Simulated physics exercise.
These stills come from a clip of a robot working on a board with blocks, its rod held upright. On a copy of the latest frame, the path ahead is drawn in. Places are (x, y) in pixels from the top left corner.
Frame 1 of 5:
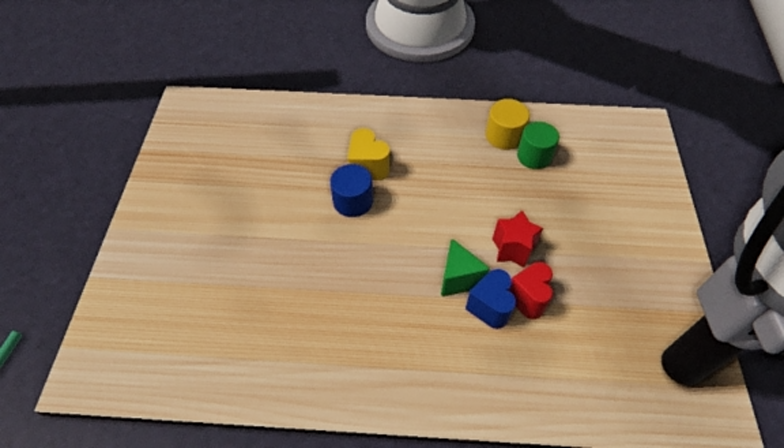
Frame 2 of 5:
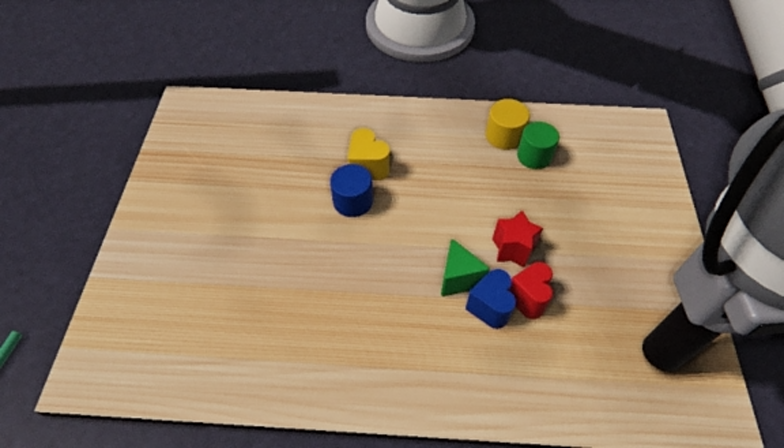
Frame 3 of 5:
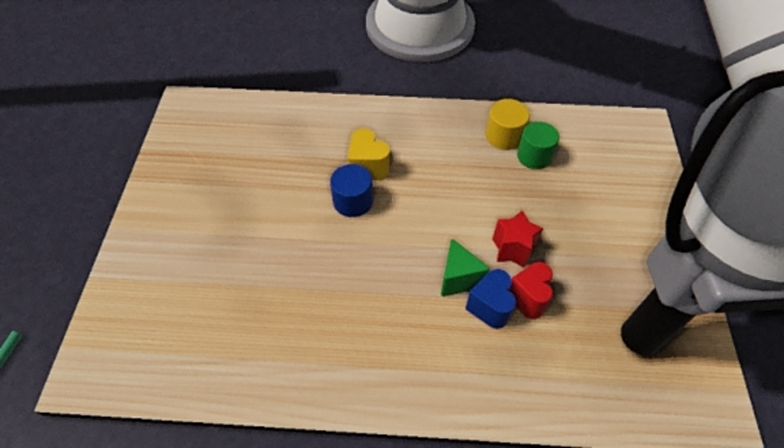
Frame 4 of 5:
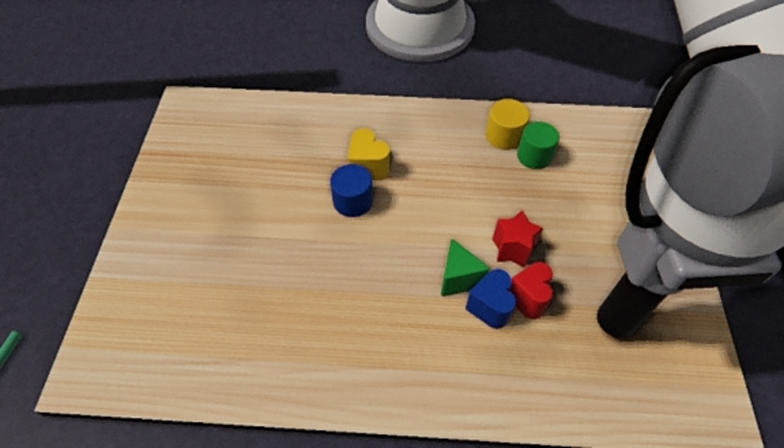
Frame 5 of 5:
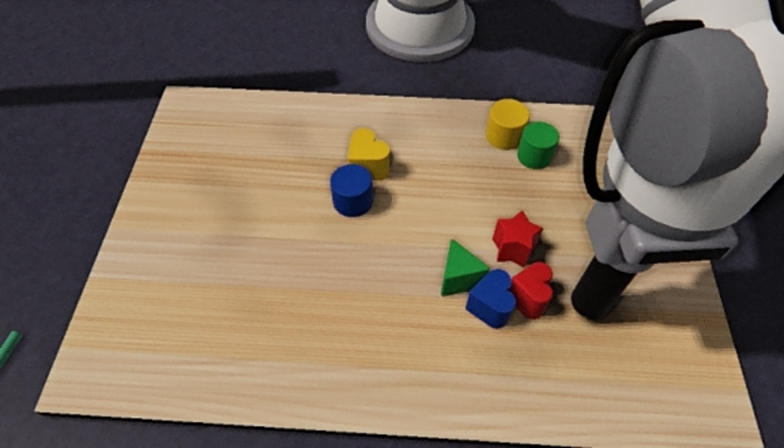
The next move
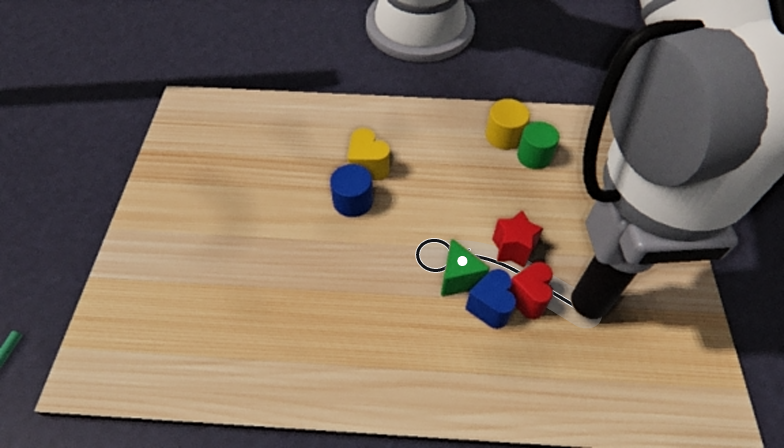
A robot arm moves its black rod left across the board toward the red heart block.
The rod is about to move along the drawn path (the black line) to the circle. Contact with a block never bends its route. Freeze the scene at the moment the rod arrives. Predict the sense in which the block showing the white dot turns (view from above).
Clockwise, looking down.
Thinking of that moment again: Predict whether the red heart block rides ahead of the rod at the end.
It is off to the side or behind.
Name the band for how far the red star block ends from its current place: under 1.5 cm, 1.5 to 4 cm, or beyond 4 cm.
Travel: 1.5-4 cm.
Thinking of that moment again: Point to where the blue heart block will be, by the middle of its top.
Expect it around (473, 303).
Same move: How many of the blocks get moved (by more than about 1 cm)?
Number moved: 3+.
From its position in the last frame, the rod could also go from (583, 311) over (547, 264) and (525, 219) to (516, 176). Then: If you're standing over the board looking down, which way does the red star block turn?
The block spins anticlockwise.
The drawn path runs from (583, 311) through (535, 282) and (486, 259) to (435, 255); the dot is on the green three-sided block.
What follows on the original path. One third of the way, rod (539, 272); blue heart block (483, 293), turned 30° anticlockwise; red heart block (512, 270), turned 25° anticlockwise.
Two thirds of the way, rod (489, 248); green three-sided block (439, 257), turned 20° clockwise; blue heart block (473, 300), turned 70° anticlockwise; red star block (499, 210), turned 70° clockwise; red heart block (477, 263), turned 70° anticlockwise.
At the end, rod (436, 245); green three-sided block (418, 267), turned 25° clockwise; blue heart block (473, 303), turned 70° anticlockwise; red star block (497, 210), turned 80° clockwise; red heart block (463, 264), turned 110° anticlockwise.
